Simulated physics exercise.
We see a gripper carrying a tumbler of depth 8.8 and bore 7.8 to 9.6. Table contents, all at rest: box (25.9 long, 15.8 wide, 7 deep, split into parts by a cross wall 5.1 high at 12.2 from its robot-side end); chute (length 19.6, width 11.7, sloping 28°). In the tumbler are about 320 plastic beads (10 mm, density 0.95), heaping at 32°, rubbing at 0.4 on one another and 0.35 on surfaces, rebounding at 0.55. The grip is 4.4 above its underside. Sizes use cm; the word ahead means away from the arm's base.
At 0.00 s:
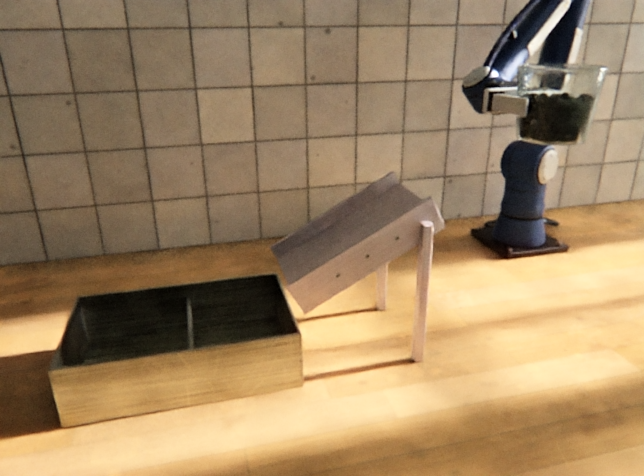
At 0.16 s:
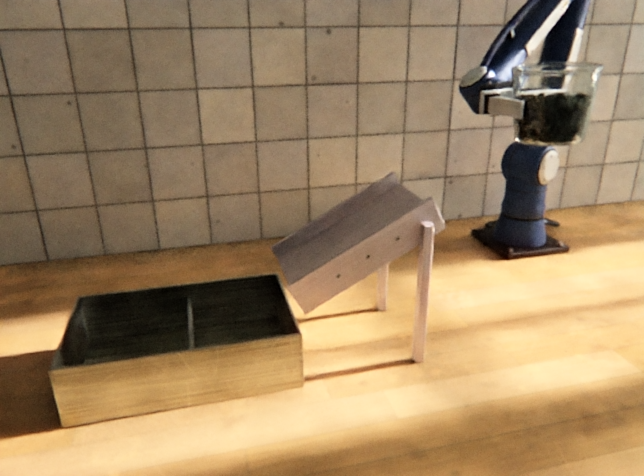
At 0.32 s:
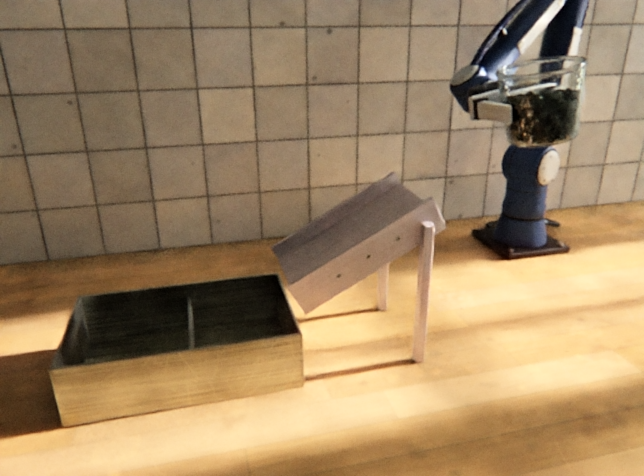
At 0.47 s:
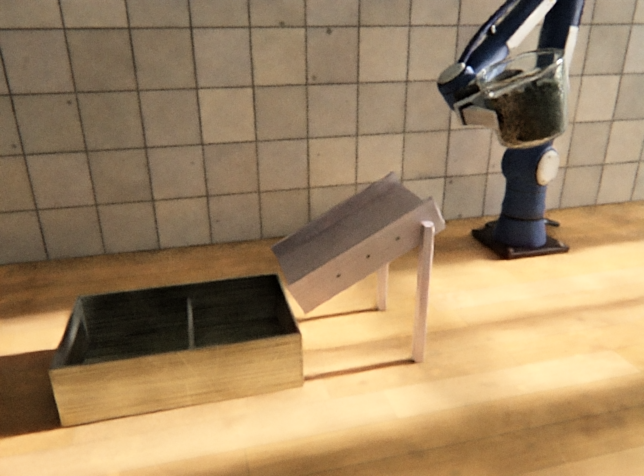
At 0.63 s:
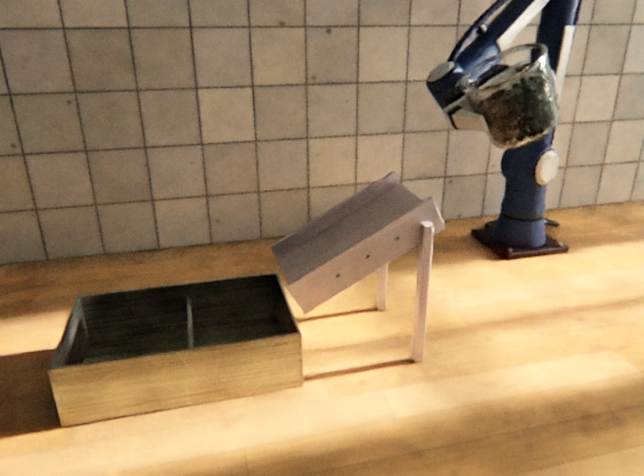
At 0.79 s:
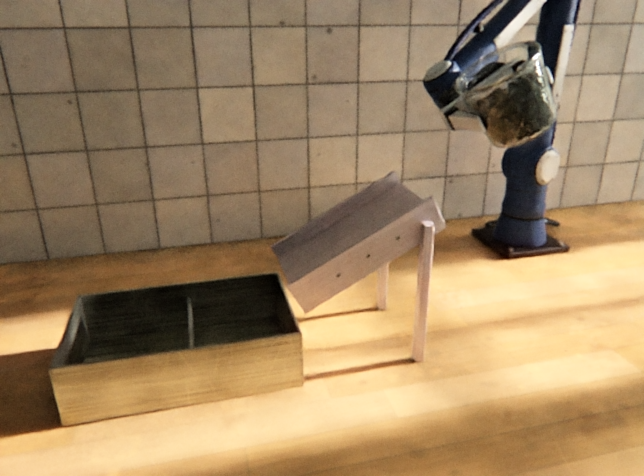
A wooden tabletop in warm, streaky light runs along a wall of beige-grey square tiles, seen from slightly above by a still camera. An open wooden box with a dark, divided interior sits at left beside a pale sloping chute on legs, while a blue robot arm at right grips a clear tumbler of dark beads. The arm shifts the tumbler slightly left, tilting it gradually leftward.
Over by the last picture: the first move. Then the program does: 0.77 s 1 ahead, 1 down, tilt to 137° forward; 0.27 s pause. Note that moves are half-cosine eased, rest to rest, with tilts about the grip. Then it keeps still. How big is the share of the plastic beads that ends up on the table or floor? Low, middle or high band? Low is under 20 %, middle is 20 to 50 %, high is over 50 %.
High band.
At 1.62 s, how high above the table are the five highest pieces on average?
Height: Around 18 cm.
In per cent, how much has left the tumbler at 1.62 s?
About 100 per cent so far.
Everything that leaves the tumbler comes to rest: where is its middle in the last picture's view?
Approximately (367, 333) in pixels.
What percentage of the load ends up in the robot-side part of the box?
Roughly 0 %.
After 1.21 s, tilted 92° forward, highest piece 34 above the table; 317 in the tumbler.
After 1.62 s, tilted 137° forward, highest piece 18 above the table; 247 on the table or floor, 70 on the chute or in flight.
After 2.03 s, tilted 137° forward, highest piece 1 above the table; 317 on the table or floor.
After 3.08 s, tilted 137° forward, highest piece 1 above the table; 317 on the table or floor.
In the end, 317 on the table or floor. That is 100 % on the table or floor.
